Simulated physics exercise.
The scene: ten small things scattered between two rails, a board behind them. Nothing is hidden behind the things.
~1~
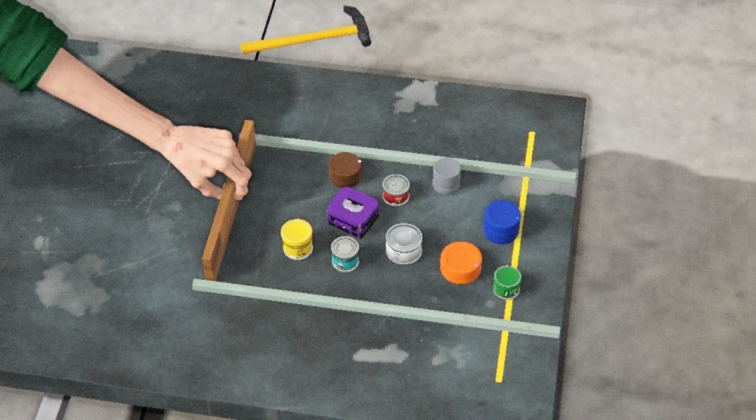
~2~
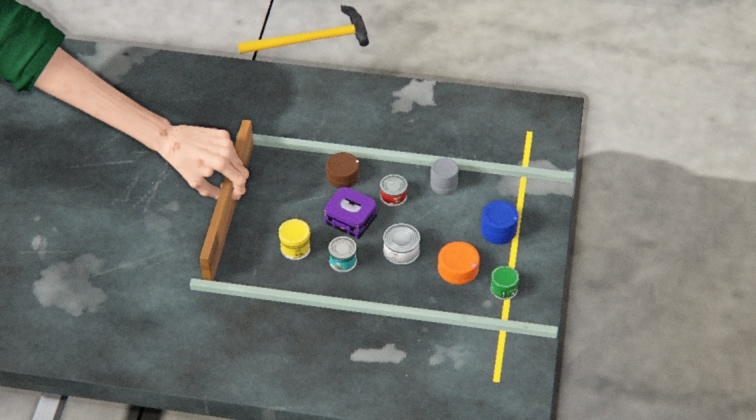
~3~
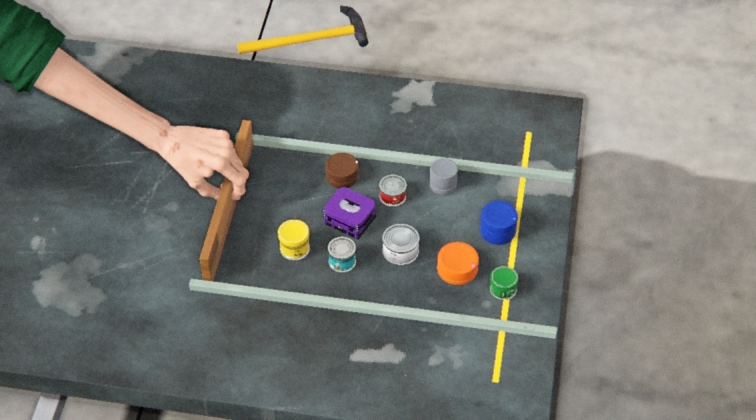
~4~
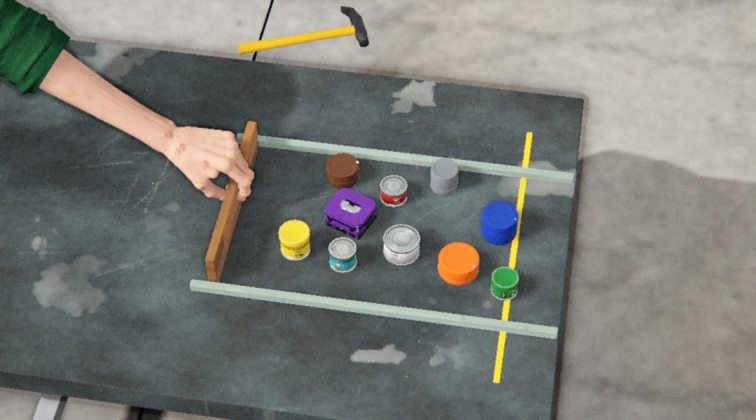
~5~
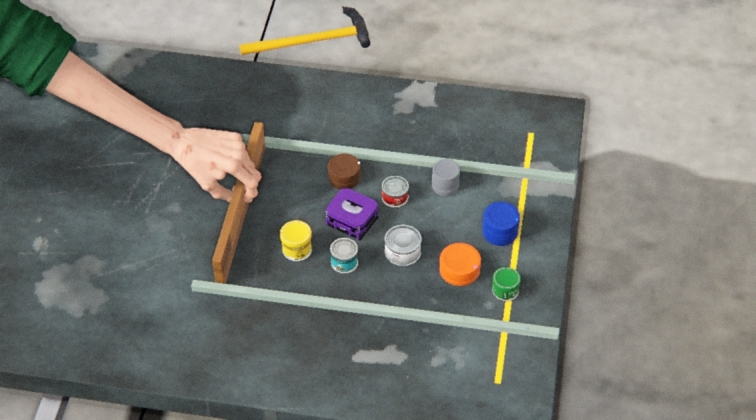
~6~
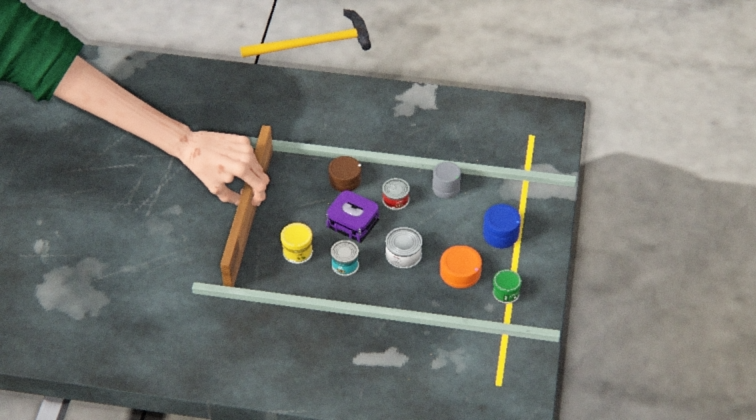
A hand slides a wooden board slightly right toward ten small, unmoving containers between two rails.
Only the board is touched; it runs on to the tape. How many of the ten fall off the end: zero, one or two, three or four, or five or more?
The number that fall off is one or two.
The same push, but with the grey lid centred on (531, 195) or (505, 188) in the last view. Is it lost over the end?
The grey lid drops off; survives.
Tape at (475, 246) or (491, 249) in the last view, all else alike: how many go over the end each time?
The counts: 0 and 0.
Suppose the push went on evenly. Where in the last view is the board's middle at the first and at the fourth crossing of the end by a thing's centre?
About (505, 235), then (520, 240).
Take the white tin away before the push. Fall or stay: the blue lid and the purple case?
The blue lid goes over; the purple case remains up.
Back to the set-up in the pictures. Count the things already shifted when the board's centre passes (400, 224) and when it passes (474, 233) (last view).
First 8, then 10.
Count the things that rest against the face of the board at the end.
That makes 4.
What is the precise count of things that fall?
In all, 2 of them.
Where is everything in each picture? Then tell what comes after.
The first frame shows green tin (507, 283); blue lid (502, 223); orange lid (461, 263); board (230, 199); tape (517, 248).
The second frame shows blue lid (500, 222); board (228, 199).
The third frame shows orange lid (458, 264); yellow pot (294, 240).
The fourth frame shows green tin (505, 284); brown lid (343, 171).
The fifth frame shows blue lid (501, 224); red pot (395, 192).
The sixth frame shows green tin (507, 287); blue lid (502, 226); orange lid (461, 267); board (248, 205); tape (517, 252).
Soon after, none off yet; green tin at rest near (507, 287); blue lid at rest near (502, 226); orange lid at rest near (461, 267).
Then, none off yet; green tin at rest near (507, 287); blue lid at rest near (502, 226); orange lid moving near (471, 270).
Further on, none off yet; green tin moved about its own width near (535, 305); blue lid moved about its own width near (531, 230); orange lid moved about its own width near (507, 289).
By the end, the number that fall off is one or two; fallen, blue lid and green tin.
